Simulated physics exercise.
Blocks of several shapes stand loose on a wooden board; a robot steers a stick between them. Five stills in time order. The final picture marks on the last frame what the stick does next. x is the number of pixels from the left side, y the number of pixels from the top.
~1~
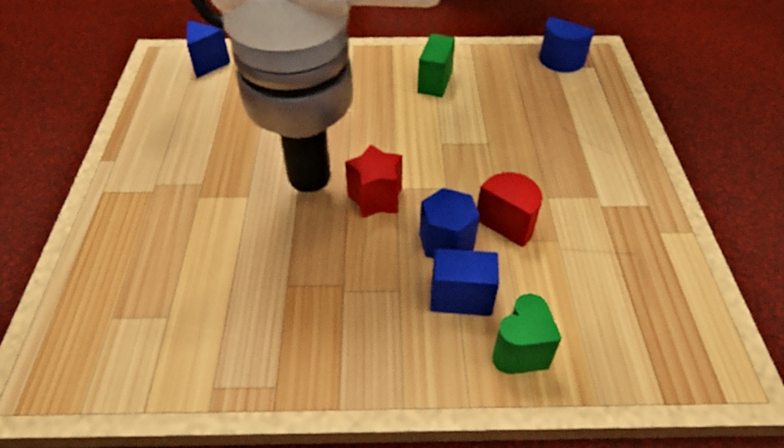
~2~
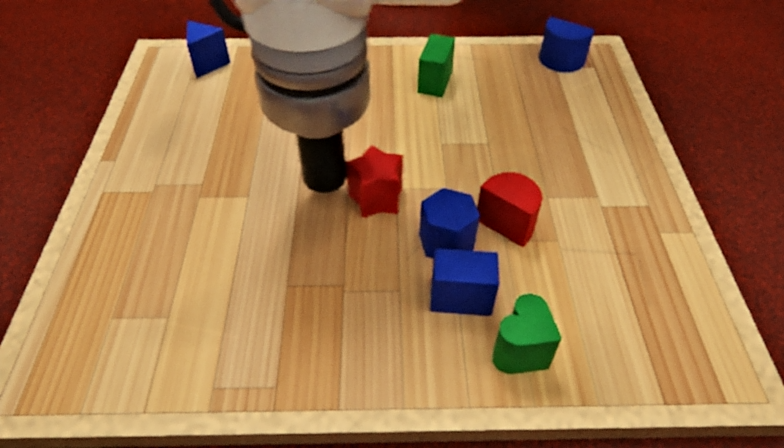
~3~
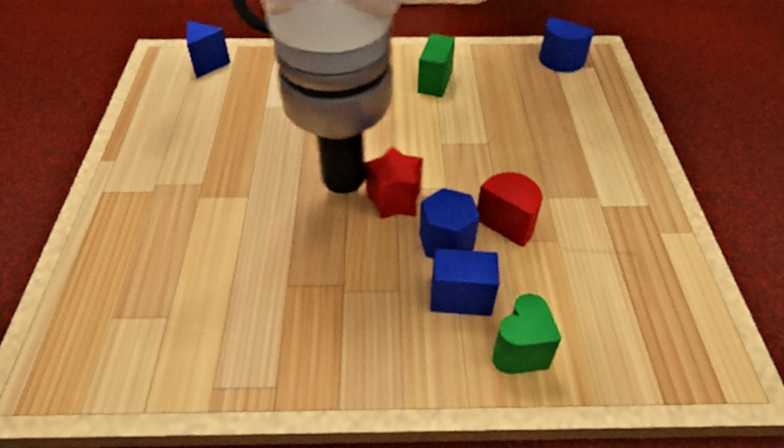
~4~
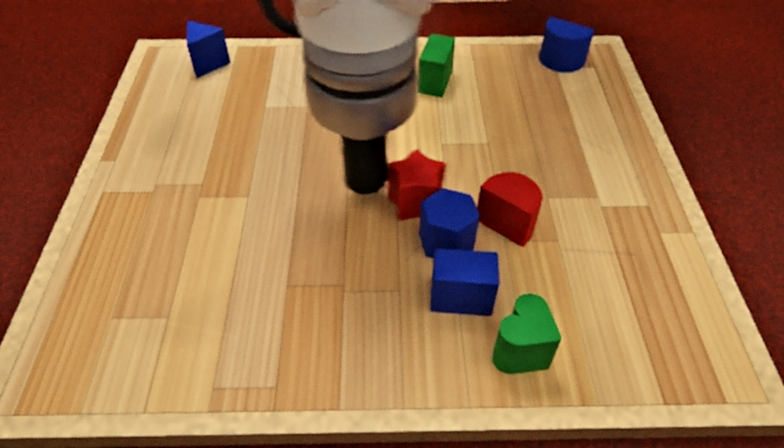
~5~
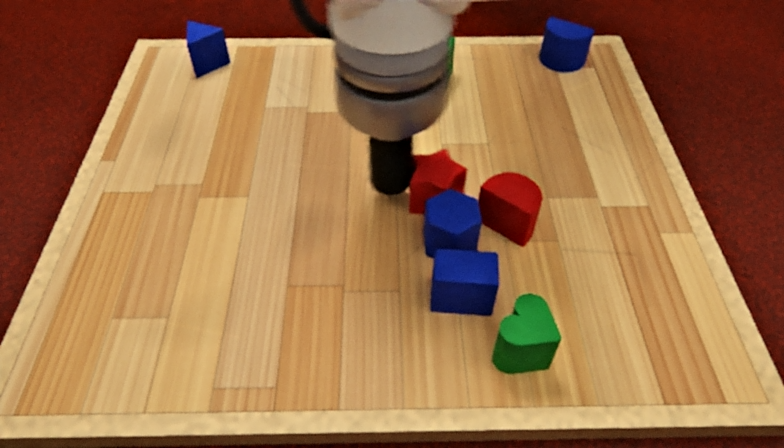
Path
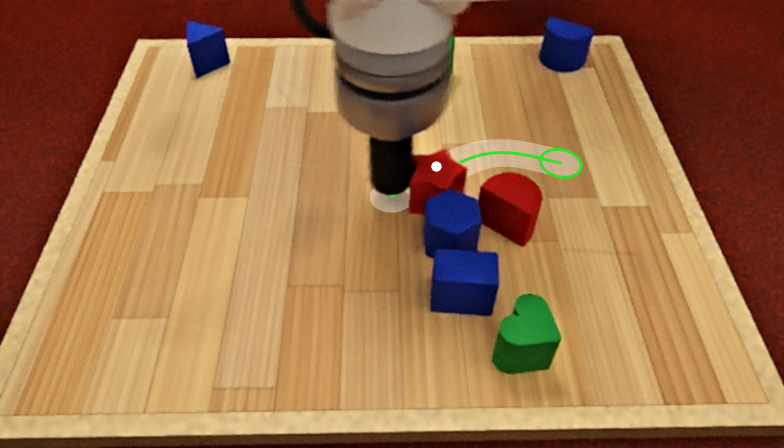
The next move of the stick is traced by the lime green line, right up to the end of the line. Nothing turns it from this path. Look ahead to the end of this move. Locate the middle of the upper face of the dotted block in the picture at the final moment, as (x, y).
It should be at about (469, 164).
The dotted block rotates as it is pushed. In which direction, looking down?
The dotted block rotates clockwise.
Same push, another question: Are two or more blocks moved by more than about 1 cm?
Short answer: No.
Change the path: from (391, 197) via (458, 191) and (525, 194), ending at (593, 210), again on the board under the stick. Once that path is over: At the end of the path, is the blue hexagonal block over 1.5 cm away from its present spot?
Going by the path, no.
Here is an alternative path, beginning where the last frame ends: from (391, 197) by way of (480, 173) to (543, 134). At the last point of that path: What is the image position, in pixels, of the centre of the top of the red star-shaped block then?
The middle of its upper face should be somewhere near (522, 159).
The line goes from (391, 197) through (444, 170) and (498, 153) to (561, 163); the dot is on the red star-shaped block.
The first path, step by step. One third of the way, stick at (447, 154); red star-shaped block at (468, 164), turned 60° clockwise.
Two thirds of the way, stick at (501, 137); red star-shaped block at (469, 164), turned 60° clockwise.
At the end, stick at (565, 148); red star-shaped block at (469, 164), turned 60° clockwise; blue hexagonal block unmoved.
